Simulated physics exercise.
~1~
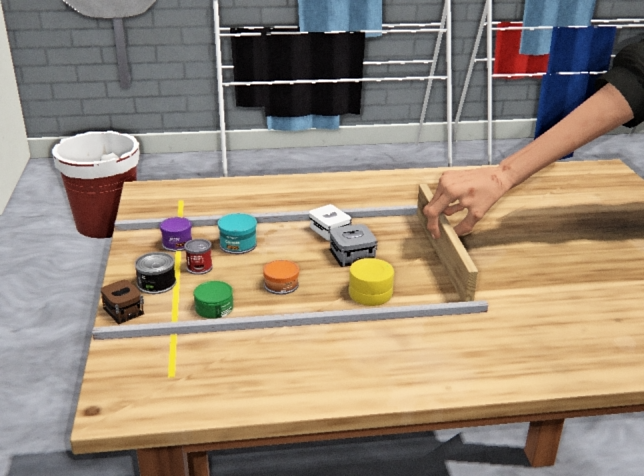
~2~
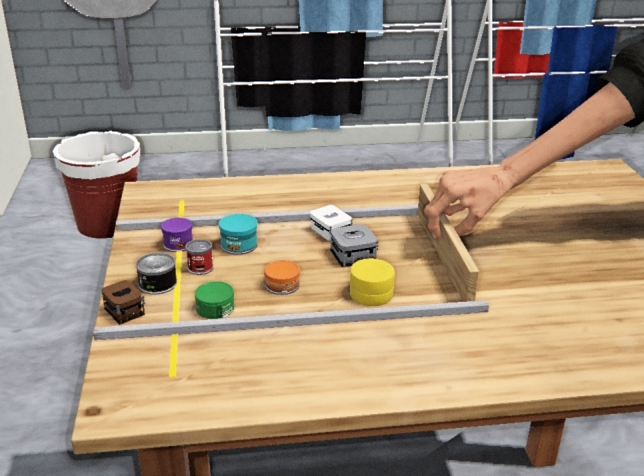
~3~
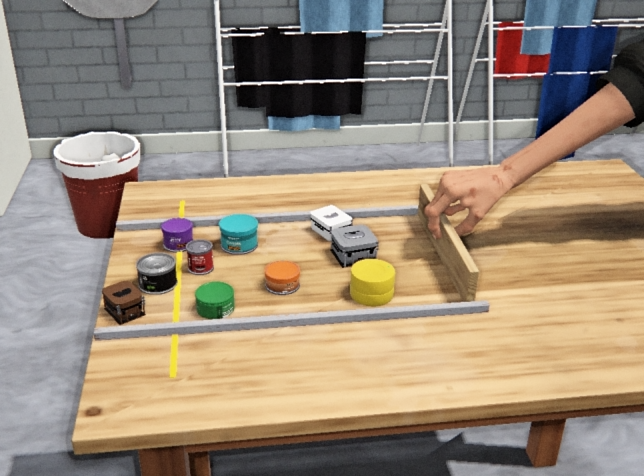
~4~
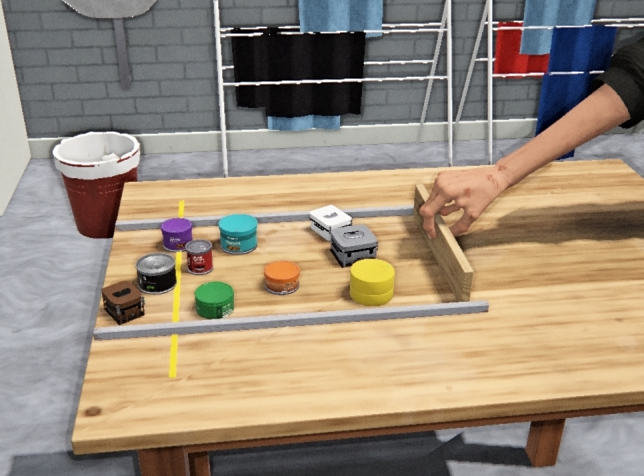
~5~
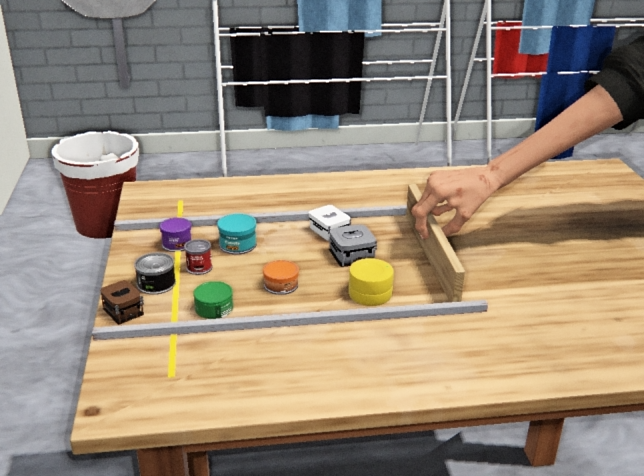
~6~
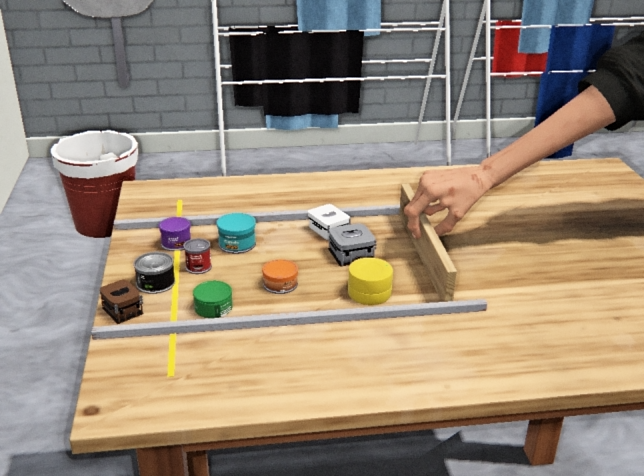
In a grey-brick room with laundry racks and a red bin behind, a wooden table is seen from slightly above. Small purple, turquoise, red, black, brown, green, orange, yellow, white and grey containers lie between two grey rails, some near a yellow tape line at left. From the right, a hand holds a wooden board upright, then slides it slightly left, while the containers and view stay practically still.
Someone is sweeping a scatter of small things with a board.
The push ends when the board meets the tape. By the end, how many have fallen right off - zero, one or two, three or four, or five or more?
By the end, one or two have.
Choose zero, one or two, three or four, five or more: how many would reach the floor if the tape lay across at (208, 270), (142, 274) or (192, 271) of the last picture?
Place by place, the answers come out as not one; five or more; zero.
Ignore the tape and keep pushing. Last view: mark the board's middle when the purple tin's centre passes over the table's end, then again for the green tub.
First one: Around (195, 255). Other one: Around (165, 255).
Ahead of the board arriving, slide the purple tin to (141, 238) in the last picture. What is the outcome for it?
From that start the object does not stay.
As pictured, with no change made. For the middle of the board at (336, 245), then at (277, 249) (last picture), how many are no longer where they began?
It comes to 3 for the first spot, 5 for the other.
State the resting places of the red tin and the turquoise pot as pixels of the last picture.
Look around (123, 258) for the first and around (128, 238) for the second.
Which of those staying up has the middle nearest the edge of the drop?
The green tub.
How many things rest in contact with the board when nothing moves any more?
Contact count: 4.
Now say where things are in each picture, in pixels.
The first frame shows brown case (122, 302); black pot (156, 273); purple tin (177, 234); board (444, 240); tape (177, 273).
The second frame shows black pot (157, 273); orange tin (282, 277).
The third frame shows purple tin (178, 235); grey case (354, 246).
The fourth frame shows brown case (123, 303); red tin (200, 257).
The fifth frame shows black pot (156, 273); turquoise pot (237, 234).
The sixth frame shows brown case (121, 302); black pot (155, 272); purple tin (176, 234); board (425, 240); tape (176, 272).
Soon after, none off yet; brown case at rest near (121, 302); black pot at rest near (155, 272); purple tin at rest near (176, 234).
In the end, the number that fall off is one or two; gone, purple tin and brown case.
